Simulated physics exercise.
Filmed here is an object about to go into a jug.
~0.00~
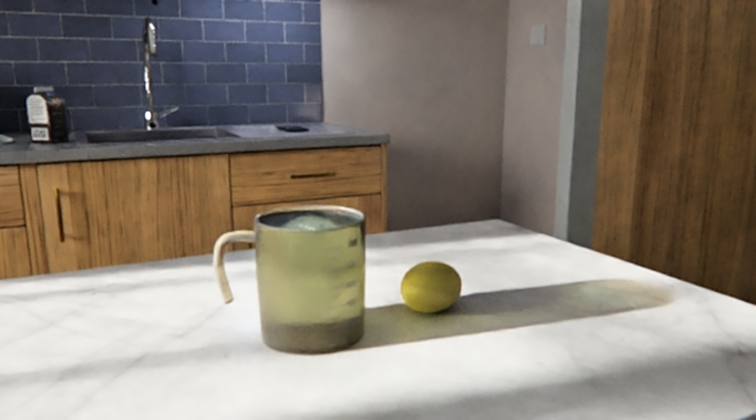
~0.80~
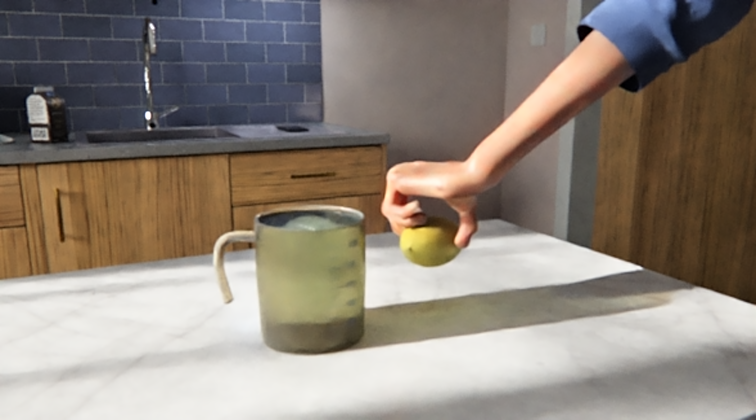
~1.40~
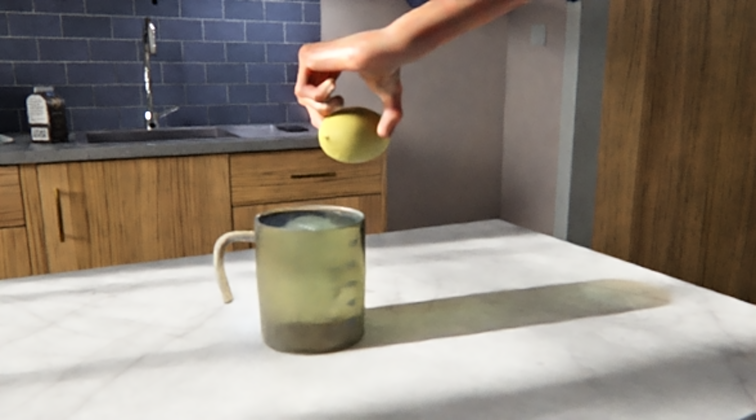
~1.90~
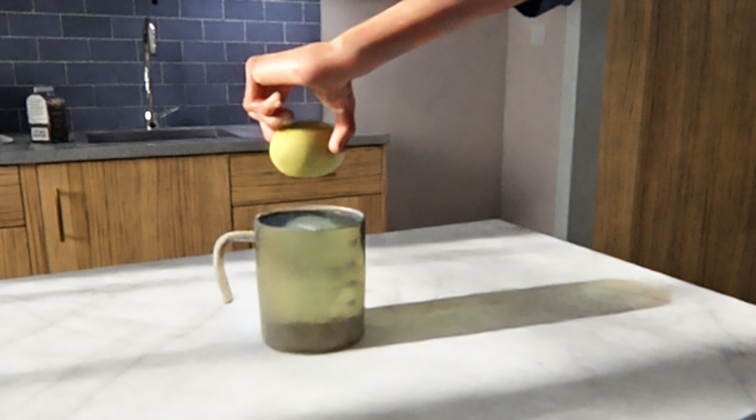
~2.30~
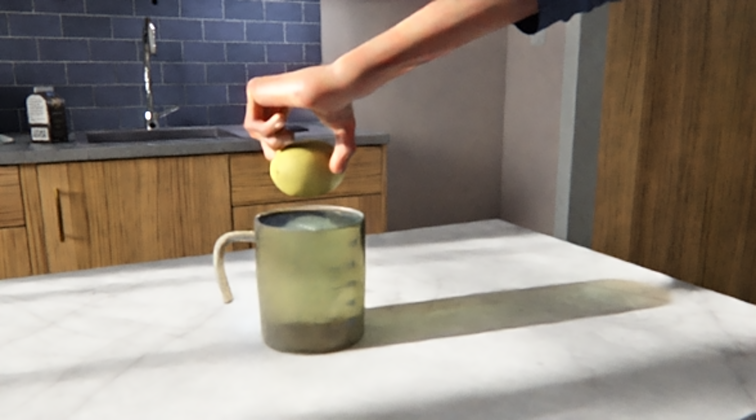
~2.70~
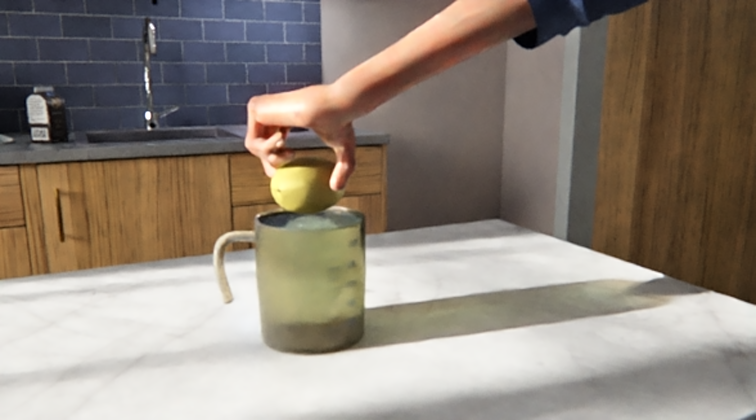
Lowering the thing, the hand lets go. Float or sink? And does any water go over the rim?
As I see it, the thing fails to sink. The jug fails to hold it all.
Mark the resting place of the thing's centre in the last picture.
Approximately (311, 234).
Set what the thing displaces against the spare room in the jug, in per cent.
Some 450 per cent.
By 3.0 s, the lemon enters the water; the jug is full to the brim; it has run over.
By 3.4 s, the lemon comes up again; the jug is full to the brim; it has run over.
By 5.0 s, the lemon rides on the surface; the jug is full to the brim; it has run over.
